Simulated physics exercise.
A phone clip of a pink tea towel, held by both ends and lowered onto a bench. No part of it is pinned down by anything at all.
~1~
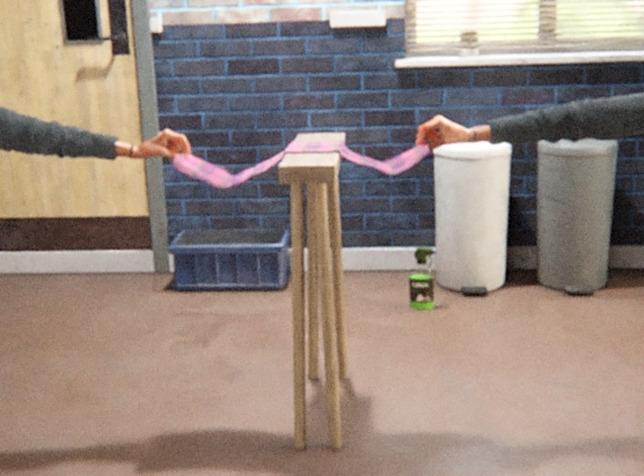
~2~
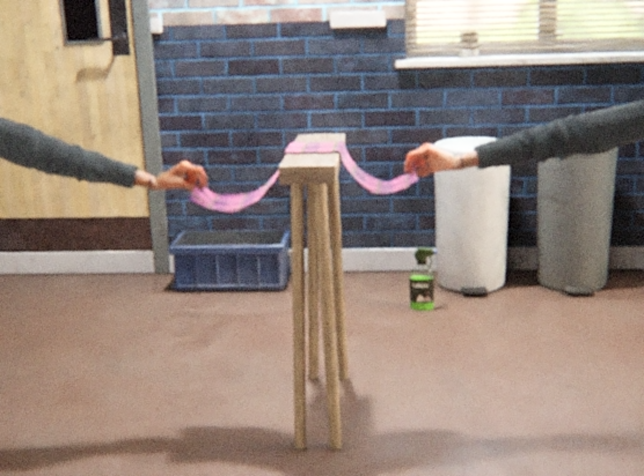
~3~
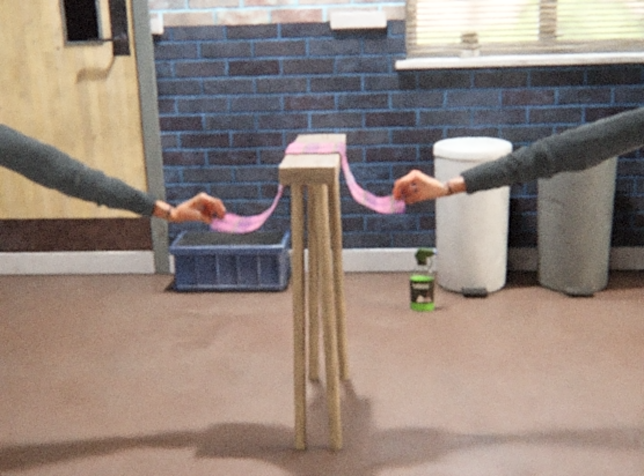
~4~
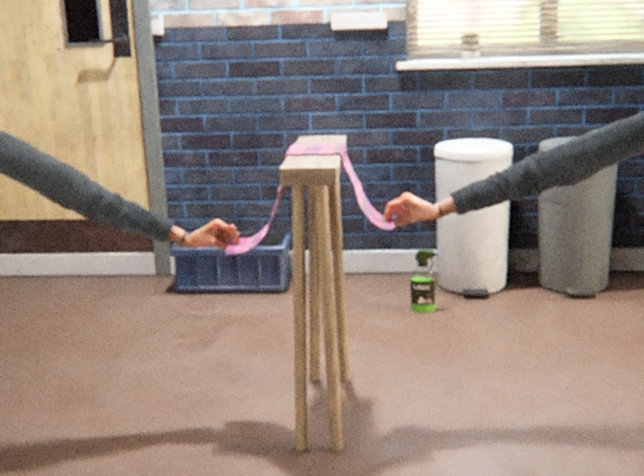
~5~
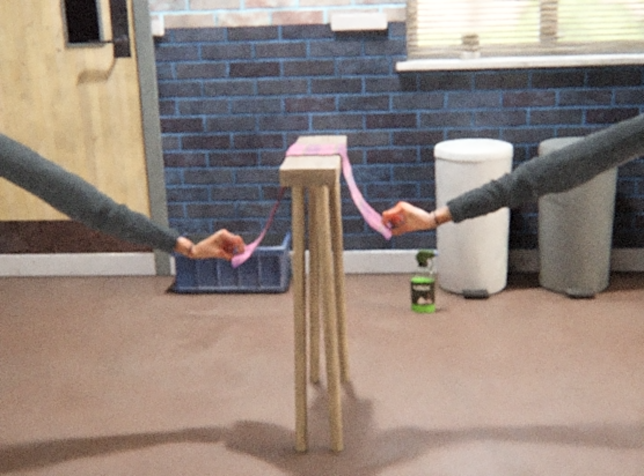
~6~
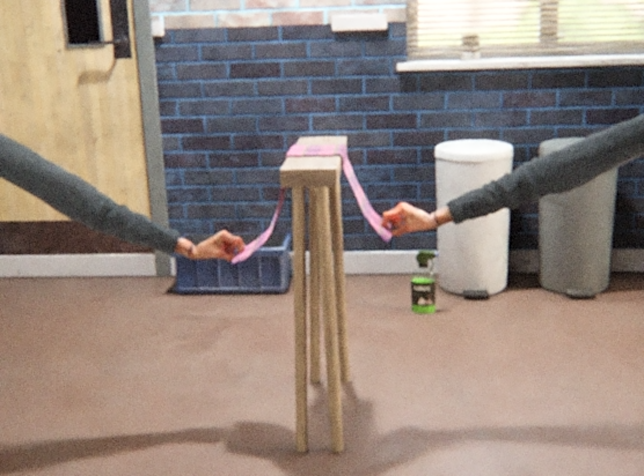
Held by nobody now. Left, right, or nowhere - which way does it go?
Most likely it is going to remain draped.
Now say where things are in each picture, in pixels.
In the first picture, left end (175, 168); right end (426, 155); top of the bench (307, 169).
In the second picture, left end (191, 201); right end (415, 183).
In the third picture, left end (214, 230); right end (400, 214); top of the bench (307, 171).
In the fourth picture, left end (230, 254); right end (390, 230).
In the fifth picture, left end (237, 266); right end (385, 237).
In the sixth picture, left end (236, 263); right end (384, 240); both sides about alike.
Then, 0.42 s after the last picture, tea towel hanging on both sides, left end near (312, 275), right end near (317, 242).
Then, 1.12 s after the last picture, tea towel hanging on both sides, left end near (272, 275), right end near (346, 246).
Then, 1.90 s after the last picture, tea towel hanging on both sides, left end near (281, 276), right end near (351, 246).
At rest, tea towel hanging on both sides, left end near (305, 276), right end near (355, 246). The pink tea towel stays on top.
